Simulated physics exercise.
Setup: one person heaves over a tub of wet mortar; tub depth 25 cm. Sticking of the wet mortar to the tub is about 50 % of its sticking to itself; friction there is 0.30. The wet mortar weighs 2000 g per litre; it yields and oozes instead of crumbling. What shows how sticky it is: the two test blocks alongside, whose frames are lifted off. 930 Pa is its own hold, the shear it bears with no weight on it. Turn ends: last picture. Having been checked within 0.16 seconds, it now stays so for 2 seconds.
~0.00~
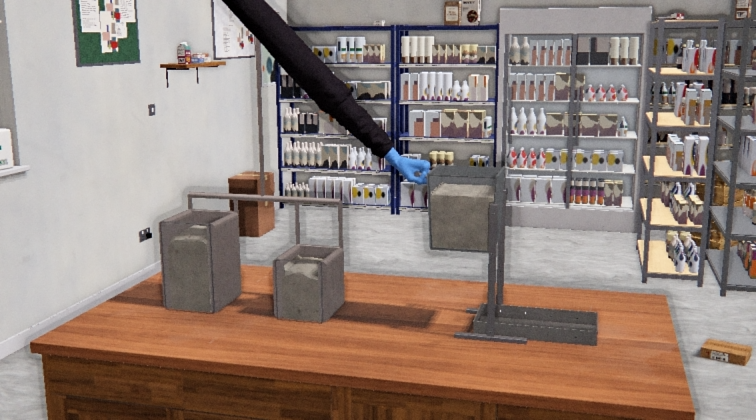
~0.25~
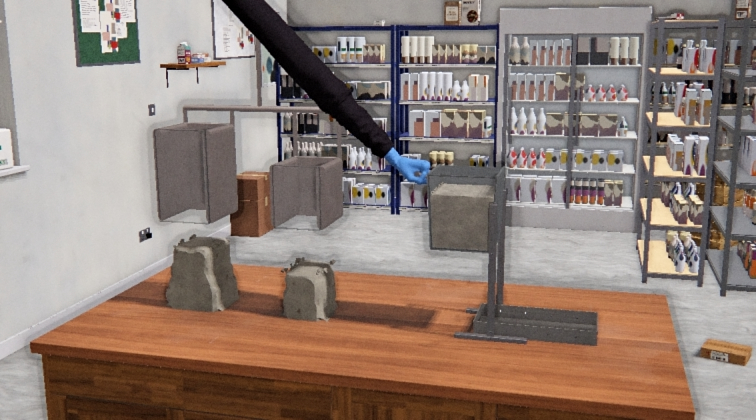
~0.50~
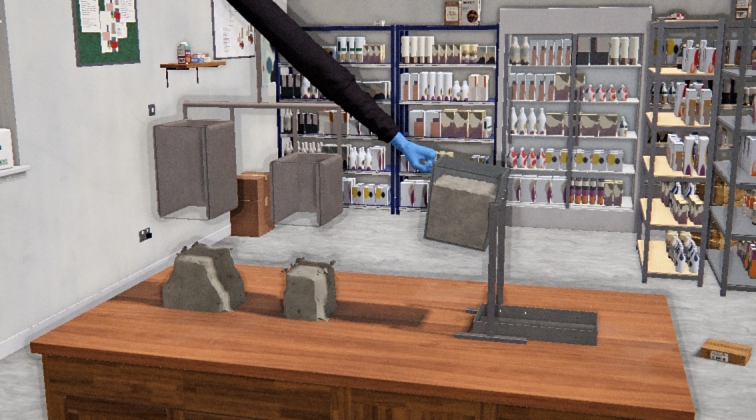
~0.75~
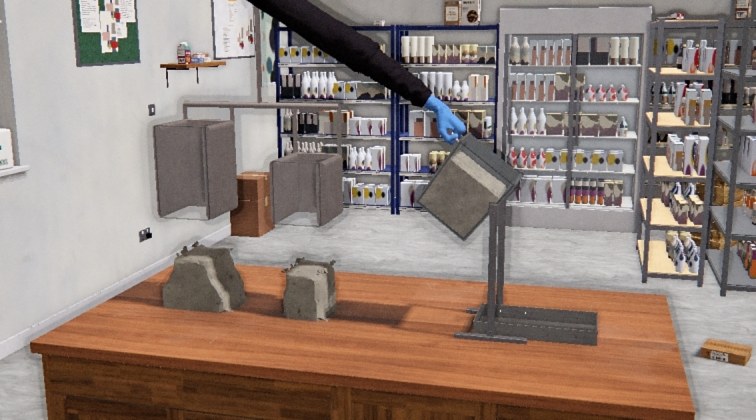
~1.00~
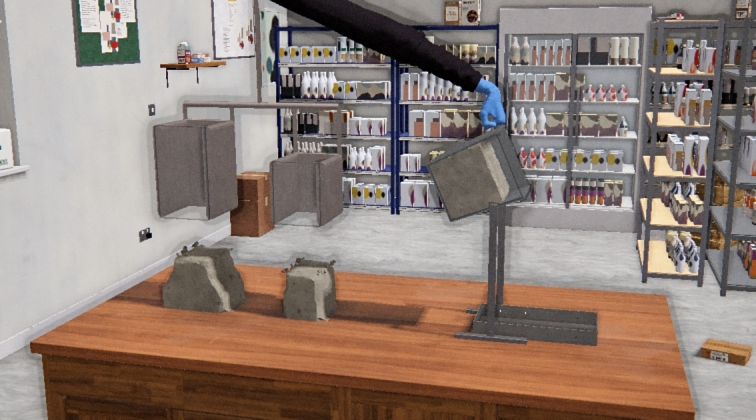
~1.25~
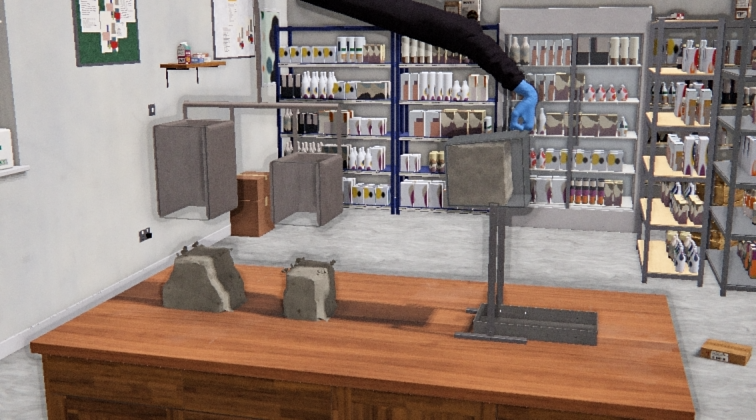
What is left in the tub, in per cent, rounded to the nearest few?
Around 100 in every hundred.
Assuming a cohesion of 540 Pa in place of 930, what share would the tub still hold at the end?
It would come to about 80 %.
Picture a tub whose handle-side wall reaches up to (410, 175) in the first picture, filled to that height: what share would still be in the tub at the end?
Remaining in tub at end: Approx. 70 %.
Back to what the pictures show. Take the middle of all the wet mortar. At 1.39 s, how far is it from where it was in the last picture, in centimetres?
Roughly 0 cm.
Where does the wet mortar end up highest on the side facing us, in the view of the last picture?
Highest point: Approx. (455, 147).
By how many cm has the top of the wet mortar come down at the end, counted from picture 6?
About 1 cm.
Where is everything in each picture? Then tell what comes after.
In the first frame, handle-side rim at (430, 175), tilt 0 degrees; crest of the wet mortar at (483, 196); block heights 28 cm, 18 cm (left to right).
In the second frame, handle-side rim at (430, 175), tilt 0 degrees; crest of the wet mortar at (483, 196); block heights 24 cm, 18 cm (left to right).
In the third frame, handle-side rim at (435, 165), tilt 9 degrees; crest of the wet mortar at (437, 185); block heights 21 cm, 18 cm (left to right).
In the fourth frame, handle-side rim at (462, 142), tilt 38 degrees; crest of the wet mortar at (451, 160); block heights 21 cm, 18 cm (left to right).
In the fifth frame, handle-side rim at (498, 134), tilt 66 degrees; crest of the wet mortar at (477, 146); block heights 21 cm, 18 cm (left to right).
In the sixth frame, handle-side rim at (523, 139), tilt 86 degrees; crest of the wet mortar at (500, 145); block heights 21 cm, 18 cm (left to right).
After 1.39 s, the tub is at 86 degrees and holds 100 %.
After 1.56 s, the tub is at 86 degrees and holds 100 %.
After 1.73 s, the tub is at 86 degrees and holds 100 %.
After 1.90 s, the tub is at 86 degrees and holds 100 %.
After 3.25 s, the tub is at 86 degrees and holds 100 %.
